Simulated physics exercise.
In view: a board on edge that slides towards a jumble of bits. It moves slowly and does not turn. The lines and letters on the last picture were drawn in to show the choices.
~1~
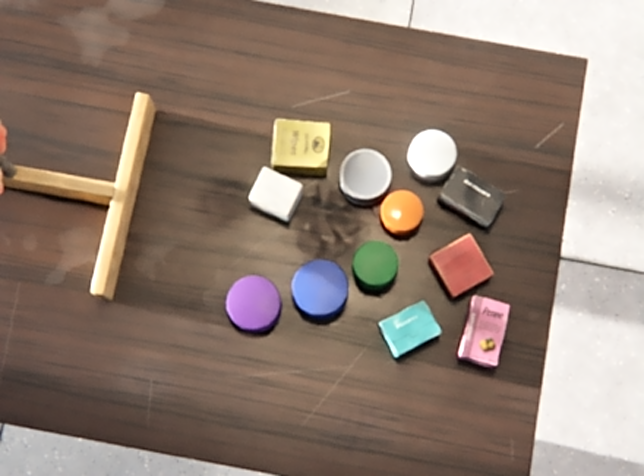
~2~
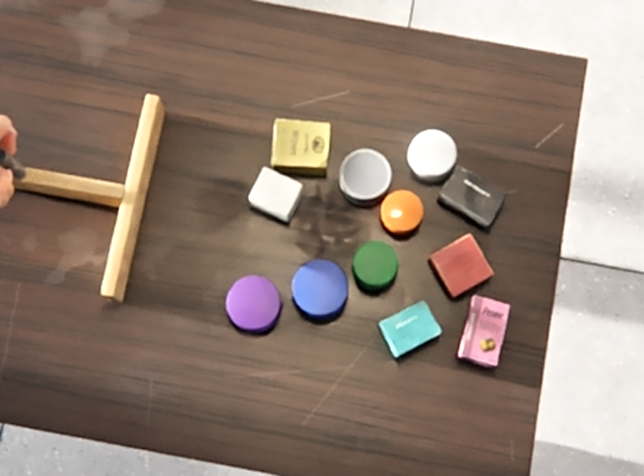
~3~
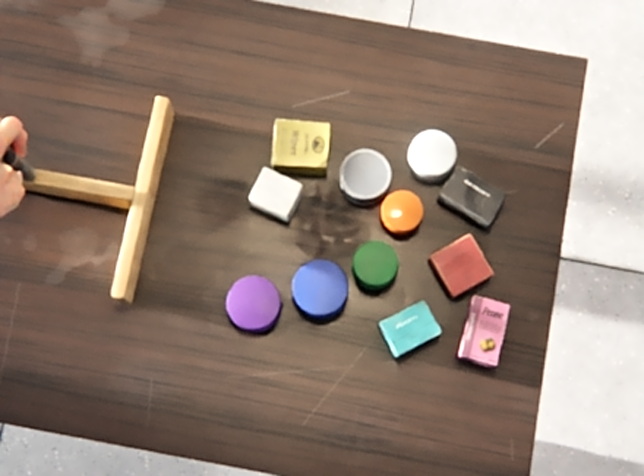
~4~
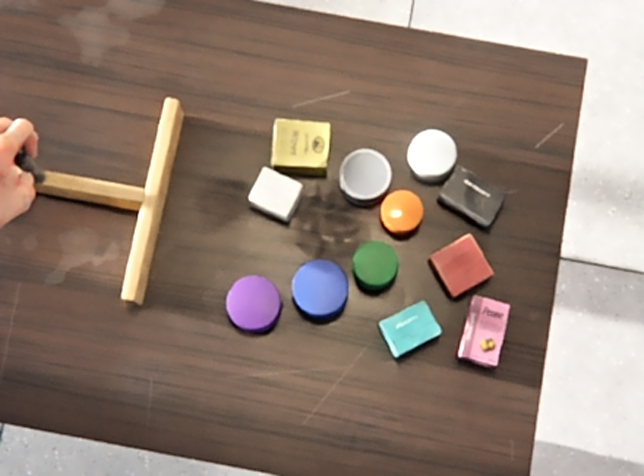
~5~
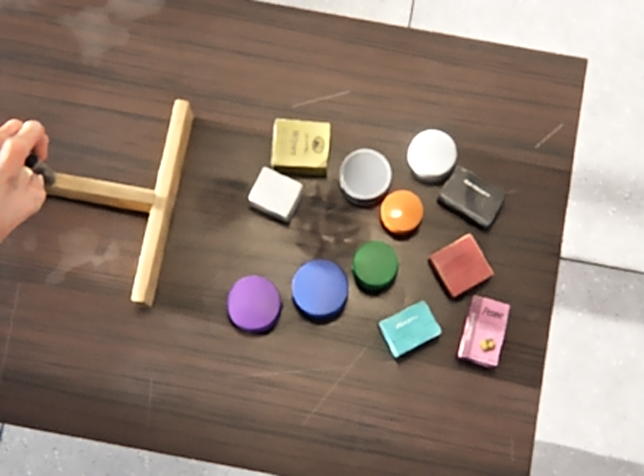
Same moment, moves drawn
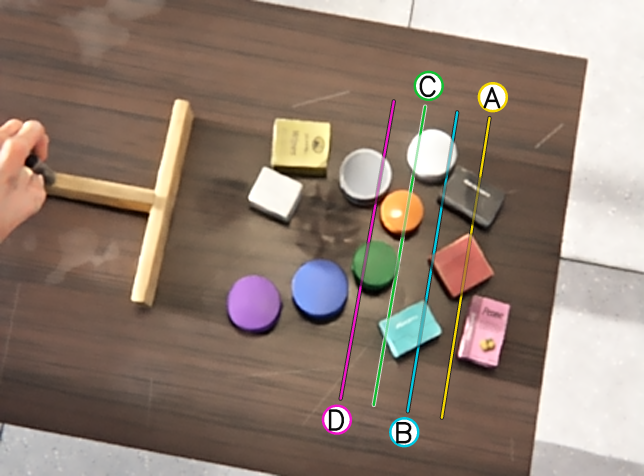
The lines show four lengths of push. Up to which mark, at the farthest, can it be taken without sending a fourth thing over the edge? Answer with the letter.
A is the last line within the limit.
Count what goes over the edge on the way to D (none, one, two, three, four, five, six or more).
In all, none.
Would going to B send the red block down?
No.
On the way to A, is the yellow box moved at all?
Yes.
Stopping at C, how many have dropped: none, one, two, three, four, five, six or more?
By then, none.
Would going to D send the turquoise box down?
By then, no.
On the marked copy, A at (466, 263); B at (433, 257); C at (400, 251); D at (368, 246).
Taking A. A third of the way, board (270, 219); purple tin (287, 313); yellow box (320, 152).
Two thirds of the way, board (381, 239); black packet (533, 210); pink packet (490, 335).
When it is over, board (467, 254); black packet over the edge; pink packet over the edge; two fallen.
As for the rest, B is within the limit but short; C is within the limit but short; D is within the limit but short.
